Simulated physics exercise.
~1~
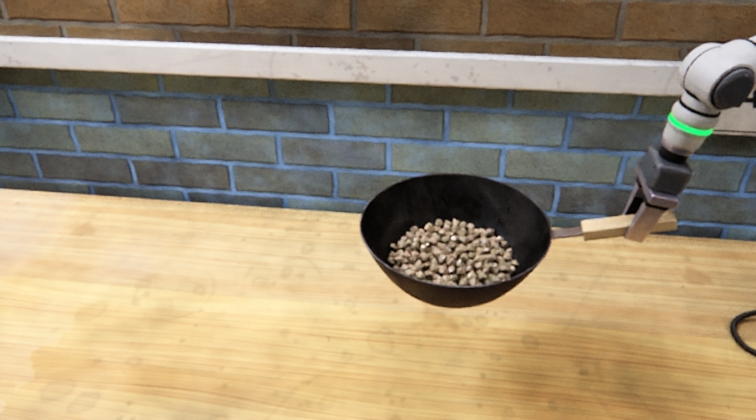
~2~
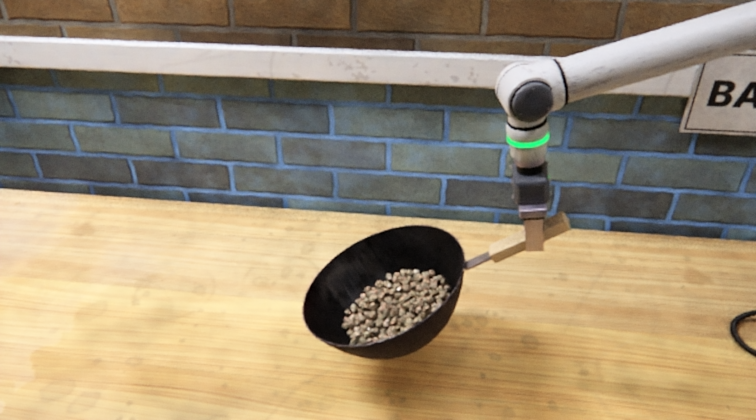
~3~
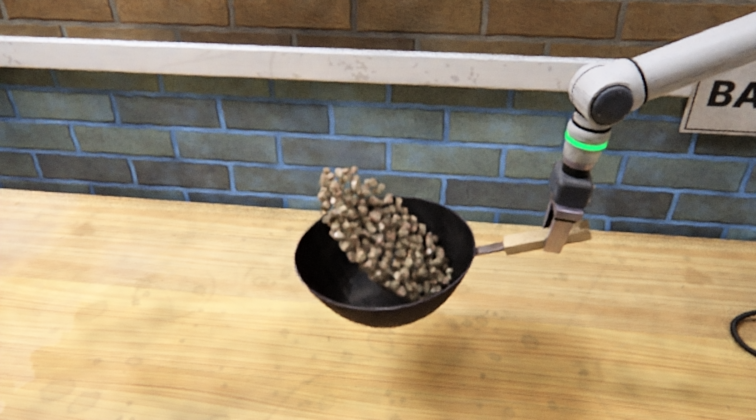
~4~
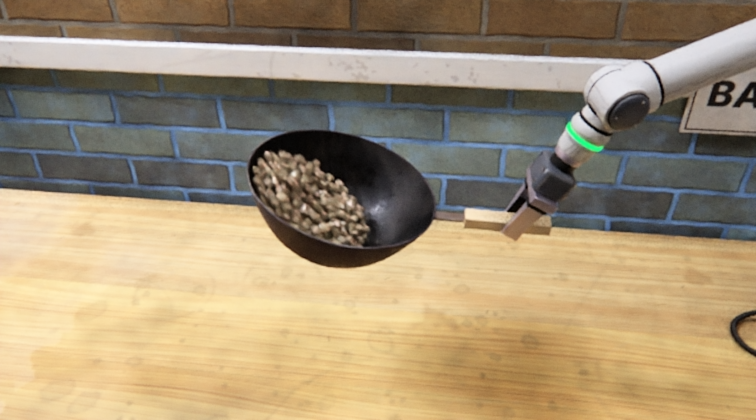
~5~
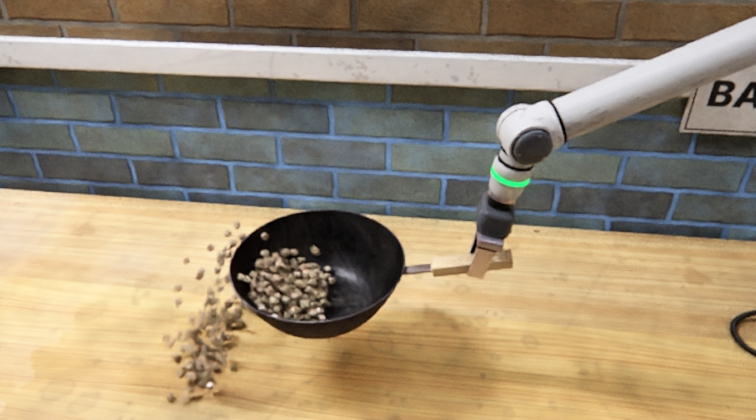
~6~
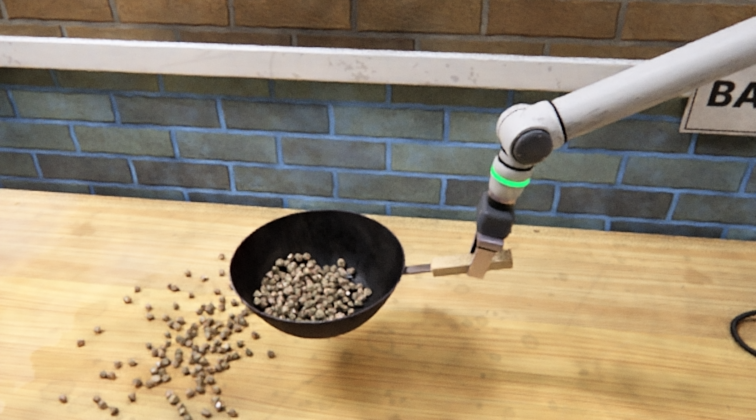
On a wooden table by a brick wall, a robot arm tossing pebbles in a black wok, spilling some leftward onto the tabletop.
